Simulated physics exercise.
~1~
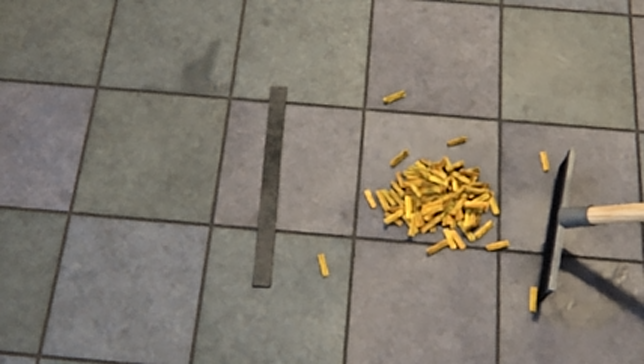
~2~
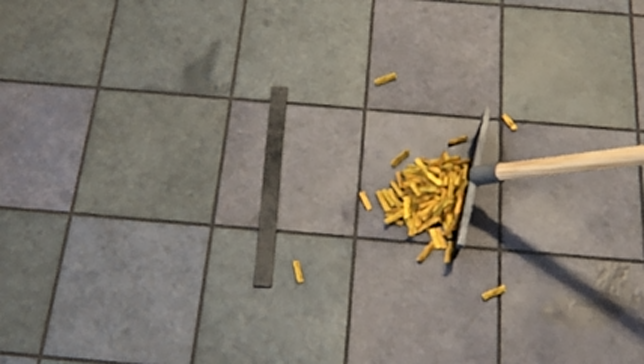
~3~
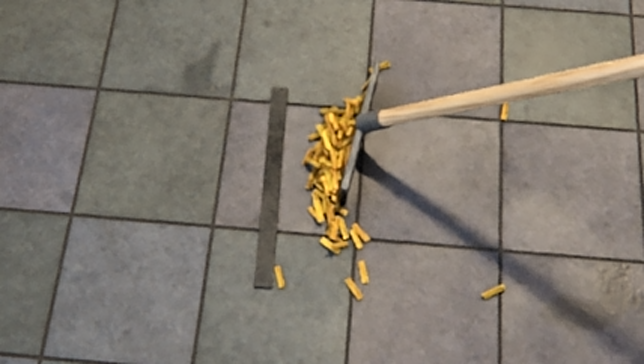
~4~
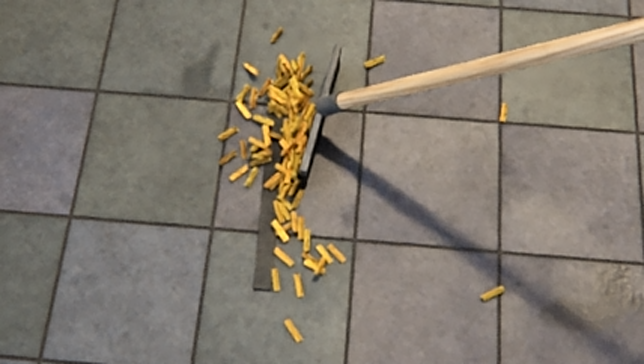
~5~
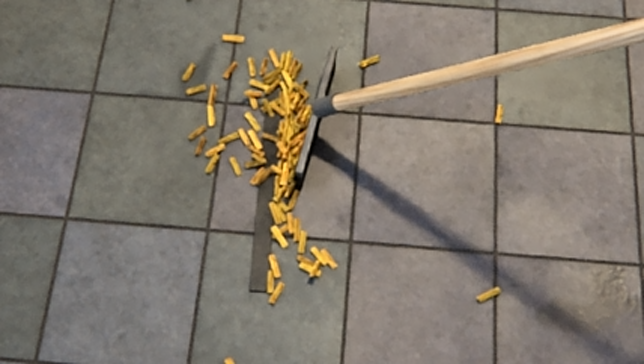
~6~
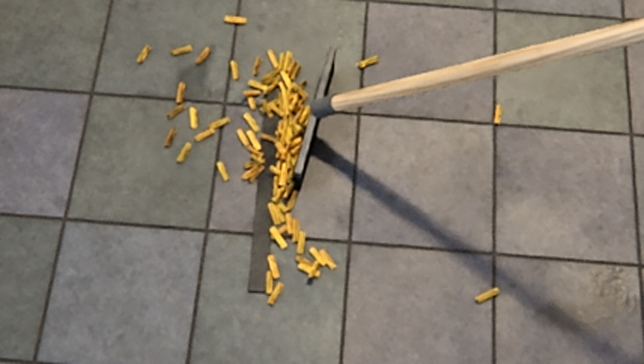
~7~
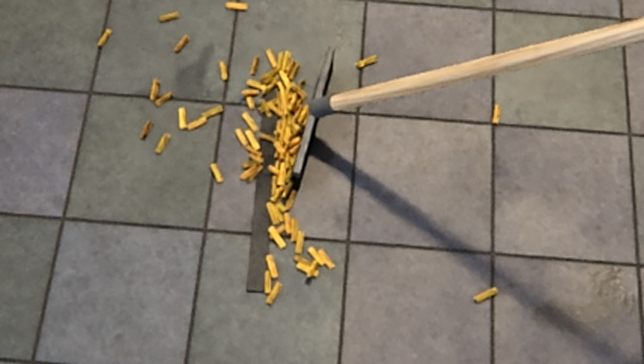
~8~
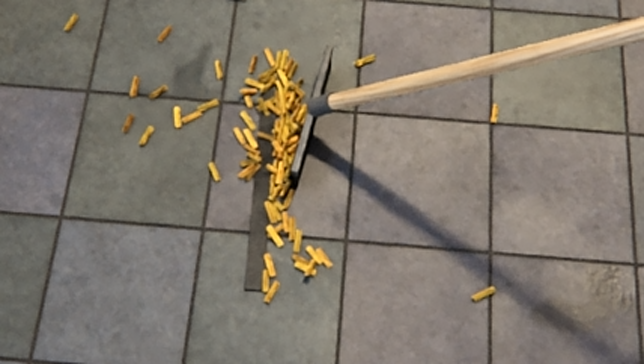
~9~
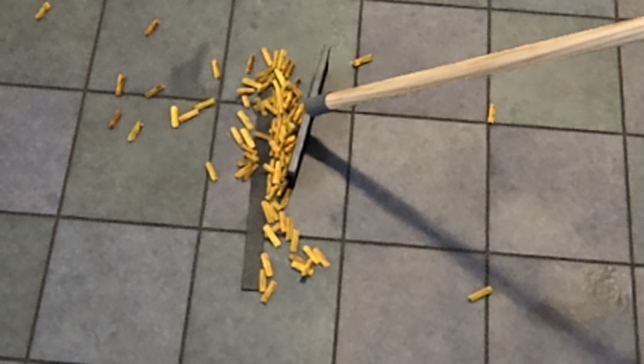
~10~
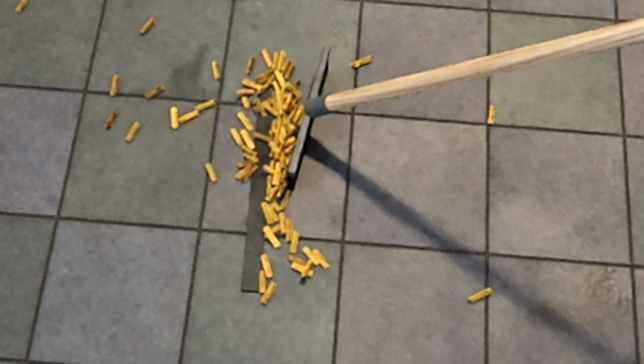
On a floor of grey-green square tiles, a loose heap of short yellow pasta pieces lies to the right of a flat dark strip. A squeegee with a pale wooden handle comes in from the right and drives its blade into the heap, pushing it left while a few stray pieces stay behind. The pile bunches into a tall, narrow band and reaches the strip. There the blade halts, and pieces scatter onward, several sliding across the tiles to the upper left. The blade ends still, with most of the pasta crowded against it and over the strip's upper part.
